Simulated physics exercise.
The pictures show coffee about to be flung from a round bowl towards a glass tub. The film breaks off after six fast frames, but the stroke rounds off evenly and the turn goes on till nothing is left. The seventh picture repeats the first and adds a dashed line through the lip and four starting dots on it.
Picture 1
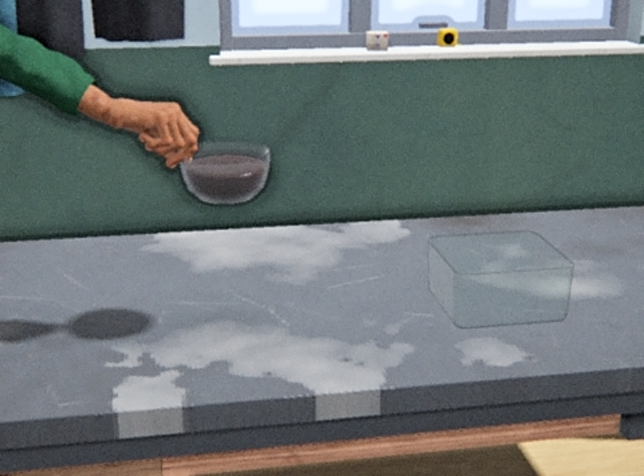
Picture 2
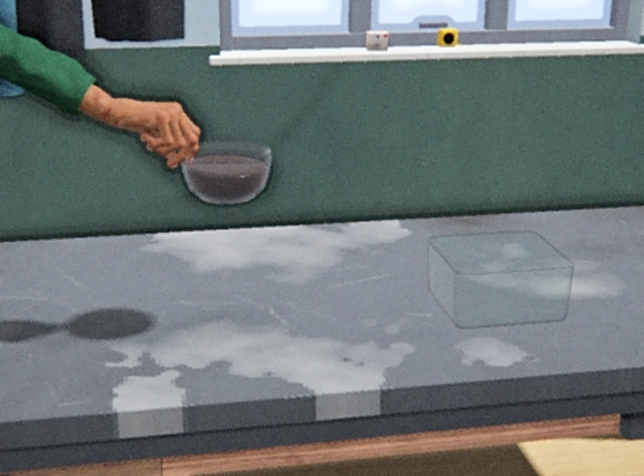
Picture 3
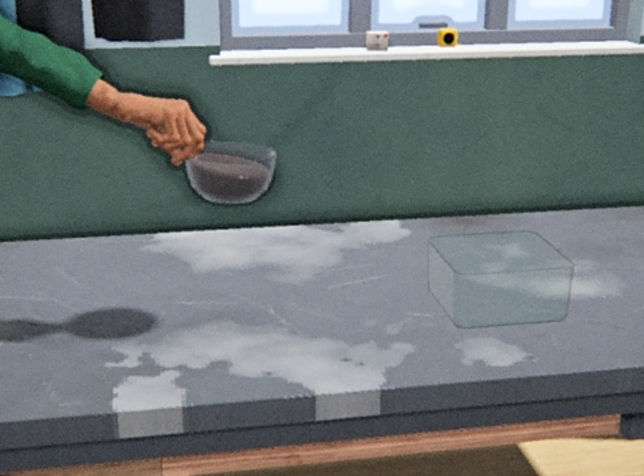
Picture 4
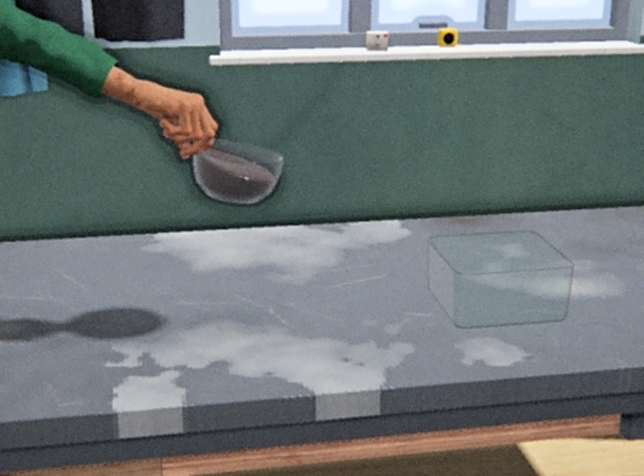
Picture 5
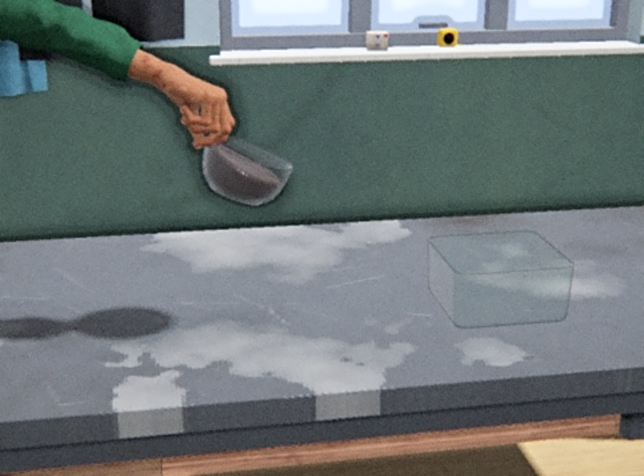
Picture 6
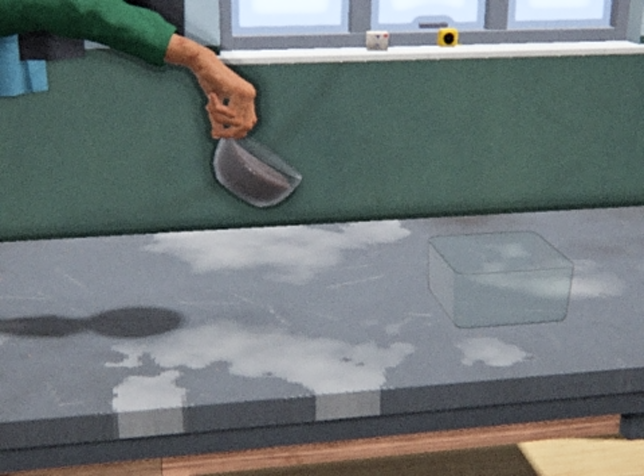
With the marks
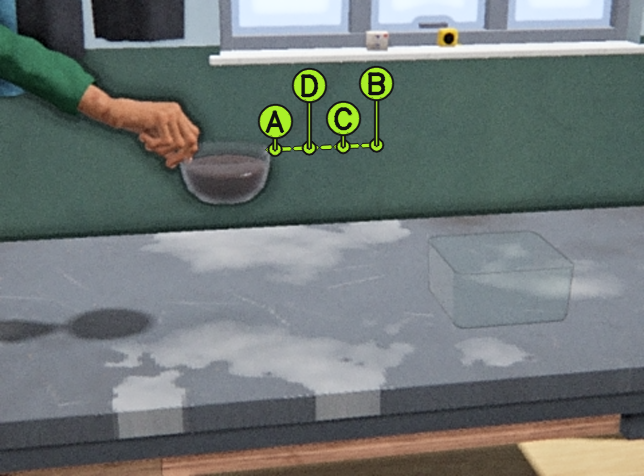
A hand in a green sleeve tilting a clear round bowl of dark liquid rightward above a table with a glass tub.
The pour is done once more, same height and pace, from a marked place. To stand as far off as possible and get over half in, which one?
That is dot D.
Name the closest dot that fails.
That would be A.
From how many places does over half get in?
Three of the four.
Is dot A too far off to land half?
Yes.
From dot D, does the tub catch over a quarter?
Yes.
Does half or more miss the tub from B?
No, not at all.
In lime, A at (275, 149); B at (376, 145); C at (343, 146); D at (309, 147).
For dot A, about 8 % lands in the tub, 88 % falls short and 5 % goes beside or beyond.
For dot B, about 87 % lands in the tub, 8 % falls short and 4 % goes beside or beyond.
For dot C, about 67 % lands in the tub, 7 % falls short and 26 % goes beside or beyond.
For dot D, about 65 % lands in the tub, 22 % falls short and 13 % goes beside or beyond.
